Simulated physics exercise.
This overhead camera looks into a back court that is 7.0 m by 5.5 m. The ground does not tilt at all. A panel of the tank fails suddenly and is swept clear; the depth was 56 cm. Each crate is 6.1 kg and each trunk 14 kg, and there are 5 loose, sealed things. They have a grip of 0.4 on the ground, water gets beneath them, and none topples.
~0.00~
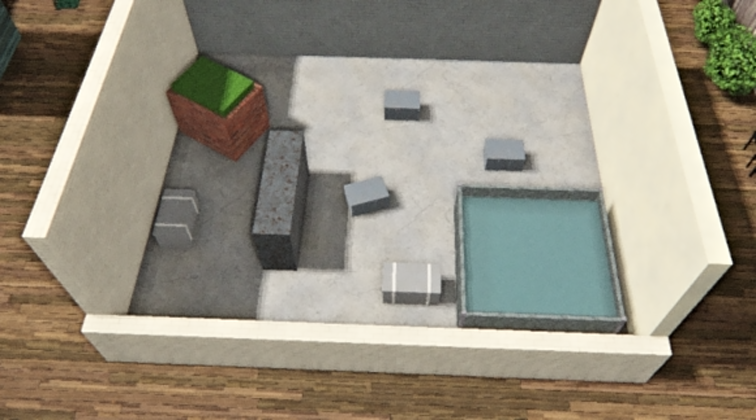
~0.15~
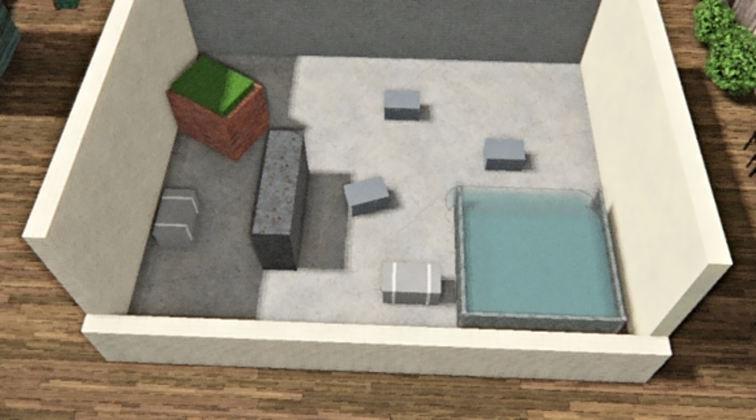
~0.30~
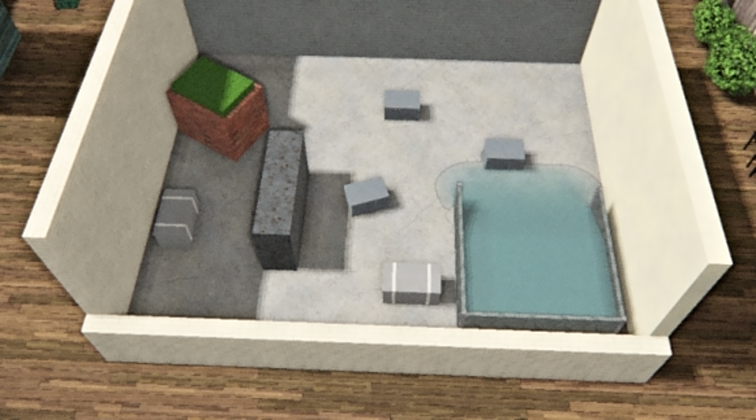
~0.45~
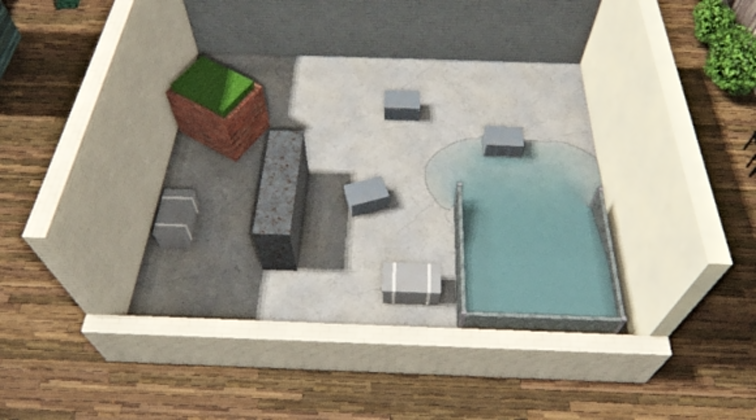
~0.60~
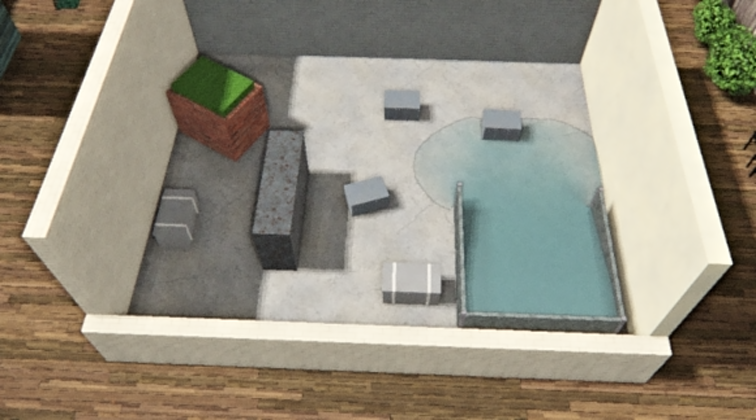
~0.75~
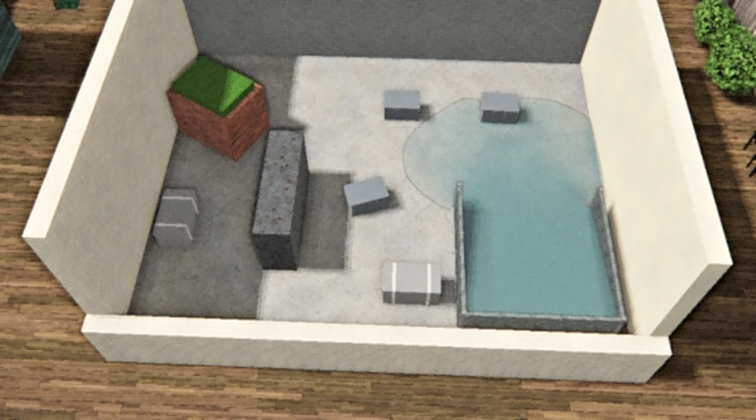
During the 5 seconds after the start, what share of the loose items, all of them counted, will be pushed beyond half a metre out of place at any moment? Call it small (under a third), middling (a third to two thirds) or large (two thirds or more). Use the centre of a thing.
Middling, a third to two thirds.
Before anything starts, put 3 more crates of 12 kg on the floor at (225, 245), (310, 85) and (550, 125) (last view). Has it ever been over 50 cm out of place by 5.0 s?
Check, in order - not exceeded, exceeded, exceeded.
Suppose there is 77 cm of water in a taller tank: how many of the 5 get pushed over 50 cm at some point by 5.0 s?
3.
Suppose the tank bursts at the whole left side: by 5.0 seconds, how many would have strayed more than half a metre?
Then the count would be 4.
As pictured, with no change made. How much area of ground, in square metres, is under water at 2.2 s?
18 m2.
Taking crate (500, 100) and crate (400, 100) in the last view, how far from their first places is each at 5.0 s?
Net shifts, in order: 250 cm and 350 cm.
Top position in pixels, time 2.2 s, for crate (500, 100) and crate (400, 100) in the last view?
They end up about (497, 44) and (369, 55) in the last view.
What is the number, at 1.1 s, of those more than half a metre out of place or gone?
1.
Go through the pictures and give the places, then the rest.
In the first picture, a crate at (505, 149), on the bottom; a crate at (367, 191) rests on the ground; water covers 3.9 m2; 0 of 5 have shifted.
In the second picture, a crate at (505, 149), on the bottom; a crate at (367, 191), on the bottom; 4.9 m2 under water; 0 of 5 have shifted.
In the third picture, a crate at (505, 149) rests on the ground; a crate at (367, 191), on the bottom; 6.1 m2 under water; 0 of 5 have shifted.
In the fourth picture, a crate at (504, 136) rests on the ground, 25 cm from its start; a crate at (367, 191), on the bottom; 7.4 m2 under water; 1 of 5 have shifted.
In the fifth picture, a crate at (503, 119), on the bottom, 60 cm from its start; a crate at (367, 191), on the bottom; 8.9 m2 under water; 1 of 5 have shifted.
In the sixth picture, a crate at (501, 102) rests on the ground, 99 cm from its start; a crate at (367, 191), on the bottom; 10.4 m2 under water; 1 of 5 have shifted.
After 1.1 s 1 of 5 are over 50 cm from their spots; 0 afloat.
After 2.2 s 2 of 5 are over 50 cm from their spots; 2 afloat.
After 3.5 s 2 of 5 are over 50 cm from their spots; 2 afloat.
After 5.0 s 2 of 5 are over 50 cm from their spots, and 2 have been at some point; 2 afloat.
